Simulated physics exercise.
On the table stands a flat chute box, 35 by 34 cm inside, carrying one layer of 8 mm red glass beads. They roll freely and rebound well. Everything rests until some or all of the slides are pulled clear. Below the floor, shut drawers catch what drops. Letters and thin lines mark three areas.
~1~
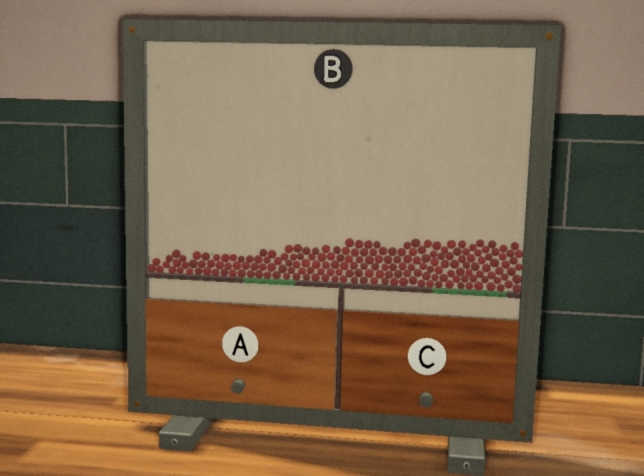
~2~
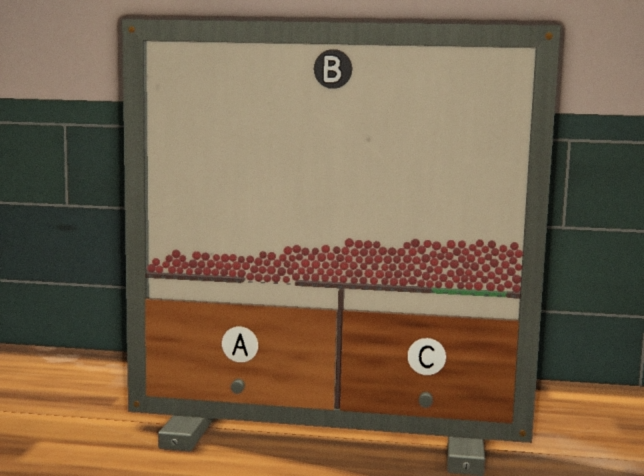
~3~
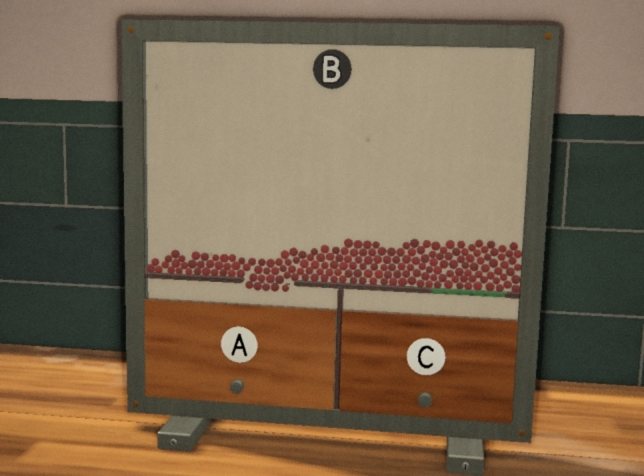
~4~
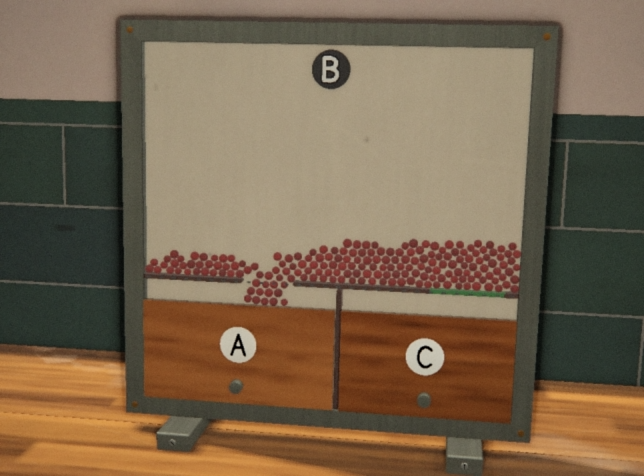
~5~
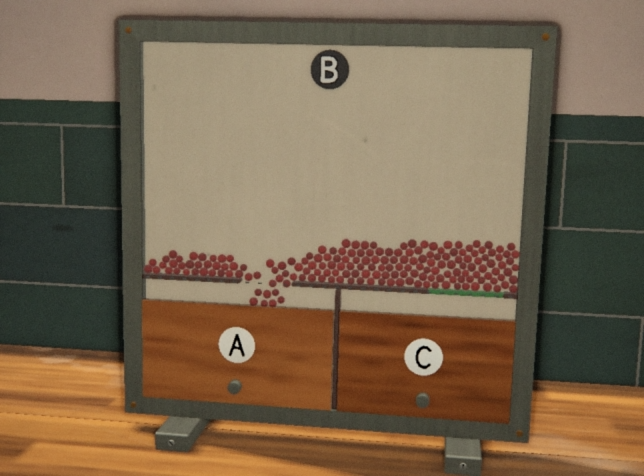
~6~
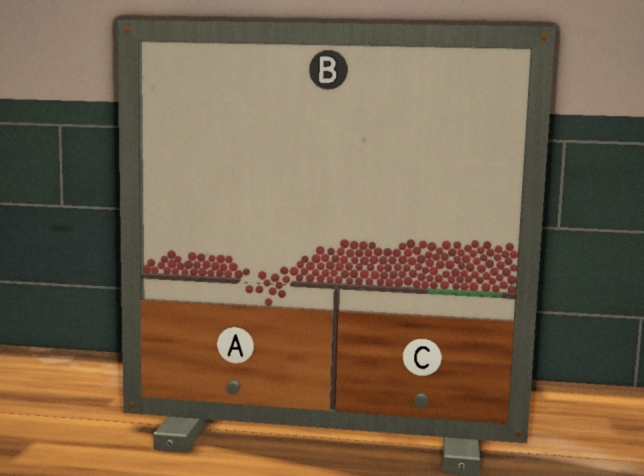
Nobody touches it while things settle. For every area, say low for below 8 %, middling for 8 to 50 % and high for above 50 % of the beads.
Drawer A: Middling; store B: High; drawer C: Low.
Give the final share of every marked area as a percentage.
Drawer A: 35; store B: 65; drawer C: 0.
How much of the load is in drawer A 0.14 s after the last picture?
Some 15 per cent.
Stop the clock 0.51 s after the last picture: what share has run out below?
About 25 per cent.
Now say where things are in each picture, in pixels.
In the first frame, about 190 beads; load centre (364, 266); A (240, 344), B (333, 69), C (427, 357); slides (240, 280) to (301, 283), (427, 290) to (511, 295).
In the second frame, 1 of 2 slides gone; load centre (364, 266); 0 out.
In the third frame, load centre (363, 267); 5 out.
In the fourth frame, load centre (362, 267); 13 out.
In the fifth frame, load centre (361, 267); 18 out.
In the sixth frame, load centre (370, 267); 23 out.
Then, 0.14 s after the last picture, 20 % are out; A 15 %, B 80 %.
Then, 0.50 s after the last picture, 25 % are out; A 25 %, B 75 %.
Then, 1.21 s after the last picture, 30 % are out; A 30 %, B 70 %.
At rest 2.2 s after the last picture, 35 % are out; A 35 %, B 65 %, C 0 %.
